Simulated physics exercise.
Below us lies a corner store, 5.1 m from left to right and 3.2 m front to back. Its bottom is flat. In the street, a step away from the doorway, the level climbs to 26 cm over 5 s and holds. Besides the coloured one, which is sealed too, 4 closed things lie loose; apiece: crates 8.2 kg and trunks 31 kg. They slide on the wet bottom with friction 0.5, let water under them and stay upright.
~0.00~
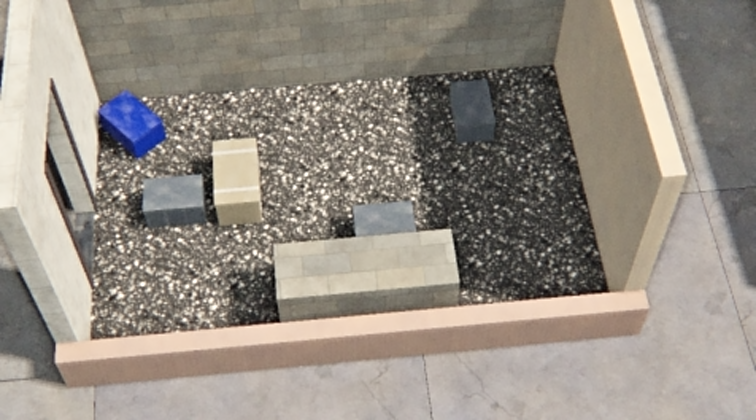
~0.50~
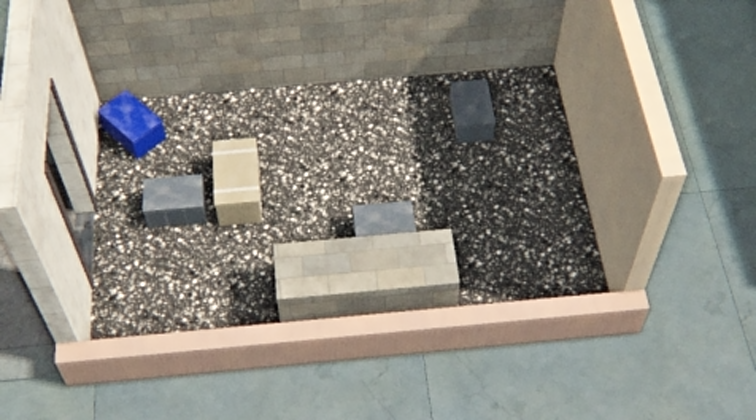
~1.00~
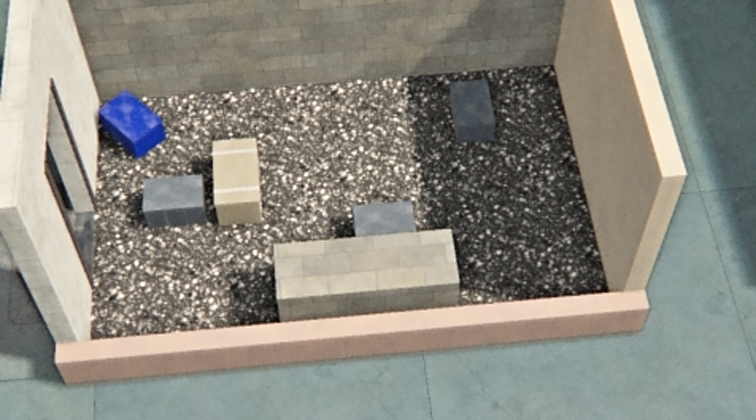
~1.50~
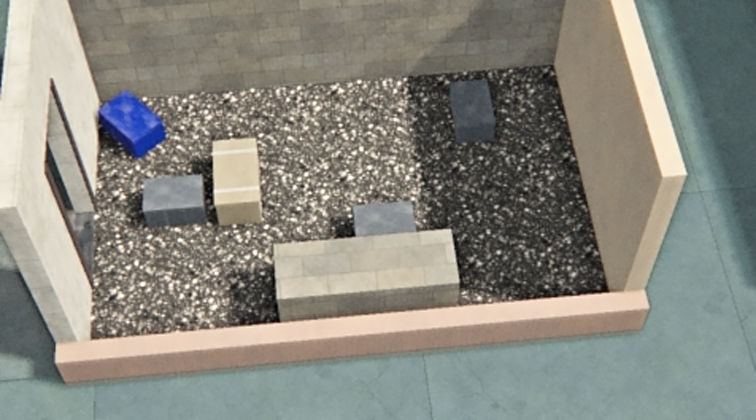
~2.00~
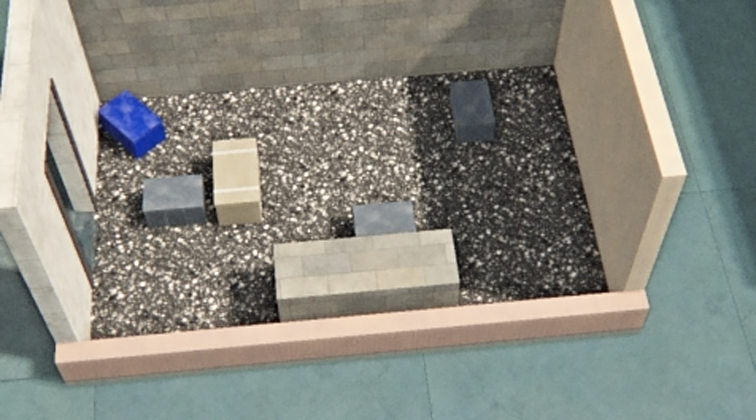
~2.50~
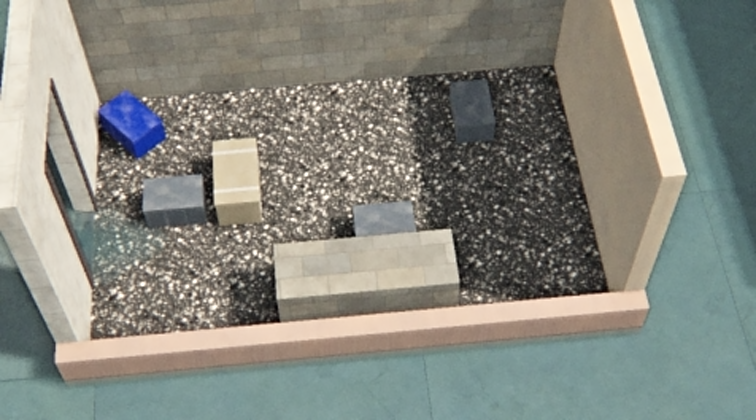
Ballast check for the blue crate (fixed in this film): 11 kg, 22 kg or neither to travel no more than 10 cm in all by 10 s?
Verdict: Only the higher weight holds it.
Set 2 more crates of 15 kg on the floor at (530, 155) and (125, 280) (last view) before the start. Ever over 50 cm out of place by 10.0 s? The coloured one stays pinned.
In turn: Under, more.
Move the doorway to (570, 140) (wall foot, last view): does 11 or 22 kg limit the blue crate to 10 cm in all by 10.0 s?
In that case neither weight holds it.
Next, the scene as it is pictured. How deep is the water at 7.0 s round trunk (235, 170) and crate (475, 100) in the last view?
About 5 and 1 cm.
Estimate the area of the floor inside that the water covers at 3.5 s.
About 2.5 m2.
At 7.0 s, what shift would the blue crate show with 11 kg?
About 0 cm.
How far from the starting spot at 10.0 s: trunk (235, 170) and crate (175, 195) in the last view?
In turn: 140 cm, 100 cm.
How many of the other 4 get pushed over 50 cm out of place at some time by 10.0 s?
That makes 4.
After 3.5 s the blue crate would be 0 cm from its start with 11 kg and 0 cm from its start with 22 kg; 0 cm of water round it then.
After 4.5 s the blue crate would be 0 cm from its start with 11 kg and 0 cm from its start with 22 kg; 1 cm of water round it then.
After 7.0 s the blue crate would be 1 cm from its start with 11 kg and 0 cm from its start with 22 kg; 4 cm of water round it then.
After 10.0 s the blue crate would be 46 cm from its start with 11 kg and 0 cm from its start with 22 kg; 5 cm of water round it then.
